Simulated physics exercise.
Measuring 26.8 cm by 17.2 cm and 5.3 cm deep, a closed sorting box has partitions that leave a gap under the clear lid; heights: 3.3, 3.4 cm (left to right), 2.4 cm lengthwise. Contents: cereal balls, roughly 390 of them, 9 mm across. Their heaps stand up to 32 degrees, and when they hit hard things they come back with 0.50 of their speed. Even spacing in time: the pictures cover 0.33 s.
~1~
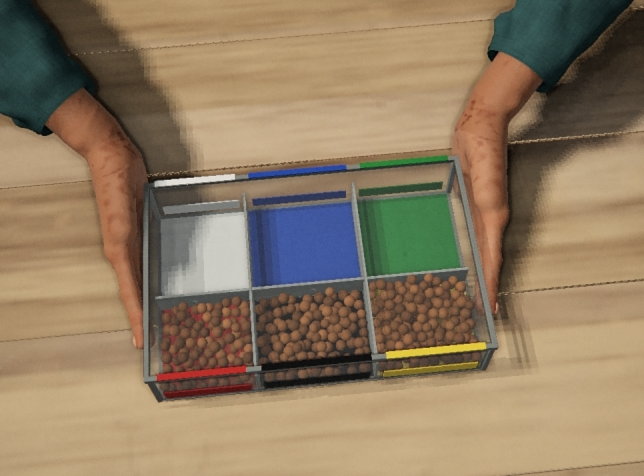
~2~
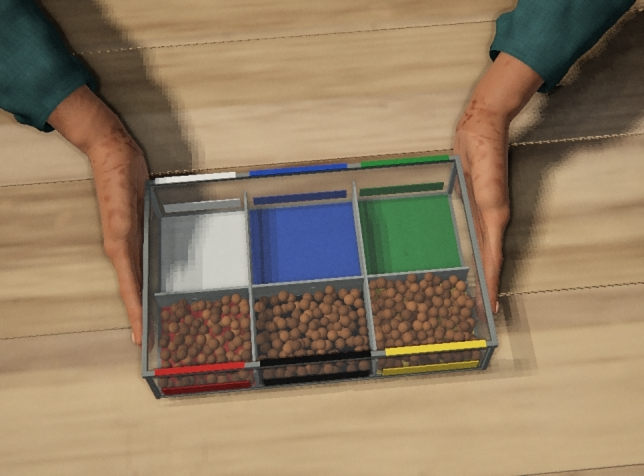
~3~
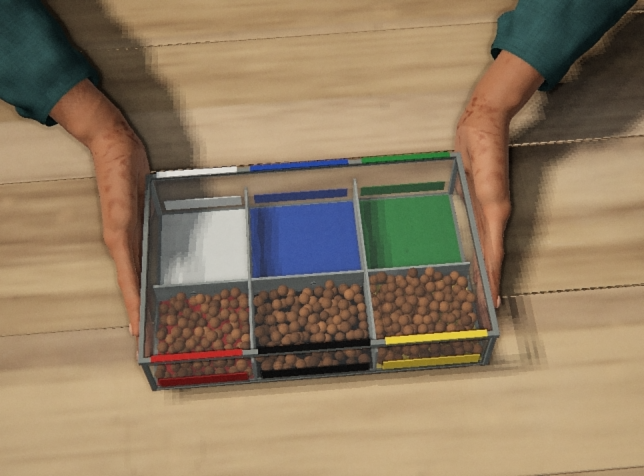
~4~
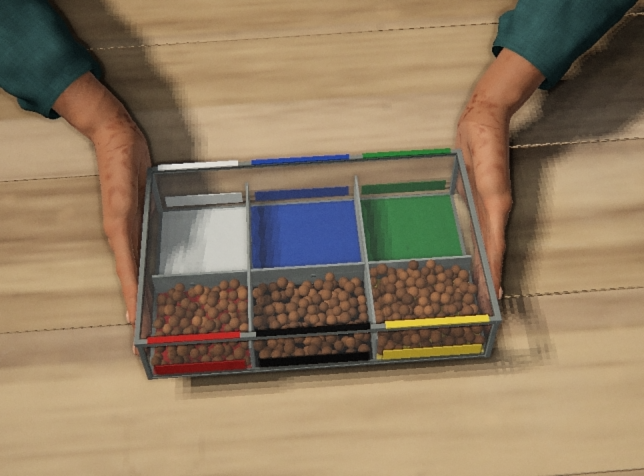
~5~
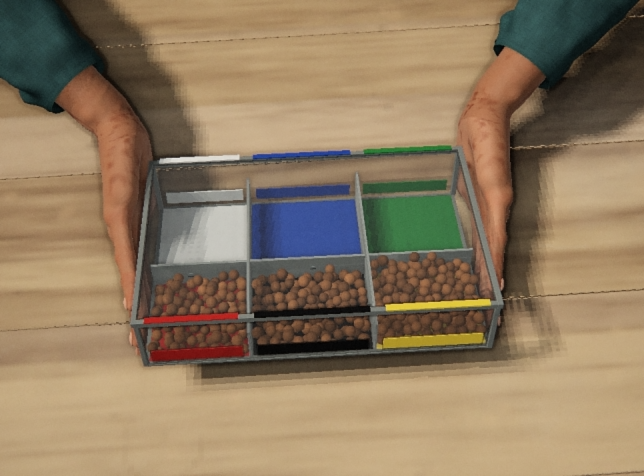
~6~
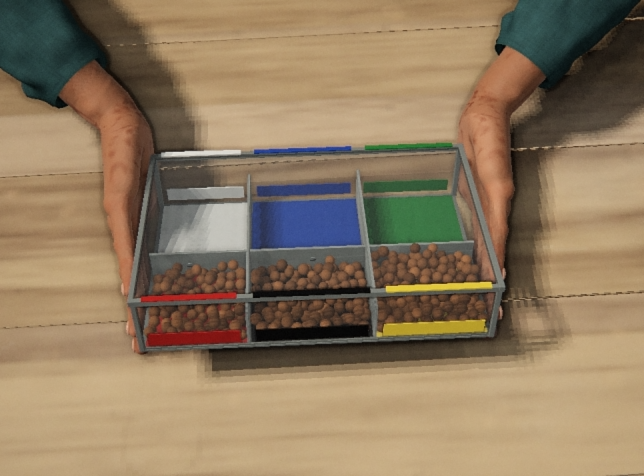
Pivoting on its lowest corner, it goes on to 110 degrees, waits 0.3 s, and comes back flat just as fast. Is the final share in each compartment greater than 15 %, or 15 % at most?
Red: 15 % at most, blue: Greater than 15 %, green: Greater than 15 %, yellow: 15 % at most, white: Greater than 15 %, black: 15 % at most.
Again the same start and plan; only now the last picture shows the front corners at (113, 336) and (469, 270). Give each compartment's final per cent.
Red 10, blue 20, green 5, yellow 5, white 60, black 5.
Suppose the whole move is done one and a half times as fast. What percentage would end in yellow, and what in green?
Per cent held - yellow: 0, green: 45.
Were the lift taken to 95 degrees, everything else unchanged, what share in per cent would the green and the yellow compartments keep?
The green compartment would get 35 per cent and the yellow one 10 per cent.
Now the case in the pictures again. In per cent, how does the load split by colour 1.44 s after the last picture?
Red 0, blue 30, green 45, yellow 0, white 20, black 0.
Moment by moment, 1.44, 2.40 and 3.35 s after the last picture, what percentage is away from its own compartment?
First 95, next 100, last 100.
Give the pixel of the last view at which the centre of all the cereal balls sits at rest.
My guess is close to (352, 213).
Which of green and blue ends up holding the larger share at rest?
Green.
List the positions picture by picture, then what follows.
Box tilt 0 degrees, front corners at (149, 378) and (492, 344); red 25 %, yellow 45 %, black 30 %, in the first picture.
Box tilt 1 degrees, front corners at (147, 372) and (492, 342), in the second picture.
Box tilt 5 degrees, front corners at (144, 359) and (493, 332), lowest corner right back, in the third picture.
Box tilt 10 degrees, front corners at (140, 341) and (495, 318), lowest corner right back, in the fourth picture.
Box tilt 15 degrees, front corners at (137, 322) and (497, 302), lowest corner right back, in the fifth picture.
Box tilt 20 degrees, front corners at (134, 301) and (498, 286), lowest corner right back; red 25 %, yellow 45 %, black 30 %, in the sixth picture.
Then, 1.44 s after the last picture, tilt 110 degrees; blue 30 %, green 45 %, white 20 %.
Then, 2.40 s after the last picture, tilt 55 degrees; blue 30 %, green 45 %, white 20 %.
Then, 3.35 s after the last picture, tilt 0 degrees; blue 30 %, green 45 %, white 20 %.
In the end, red 0 %, blue 30 %, green 45 %, yellow 0 %, white 20 %, black 0 %.
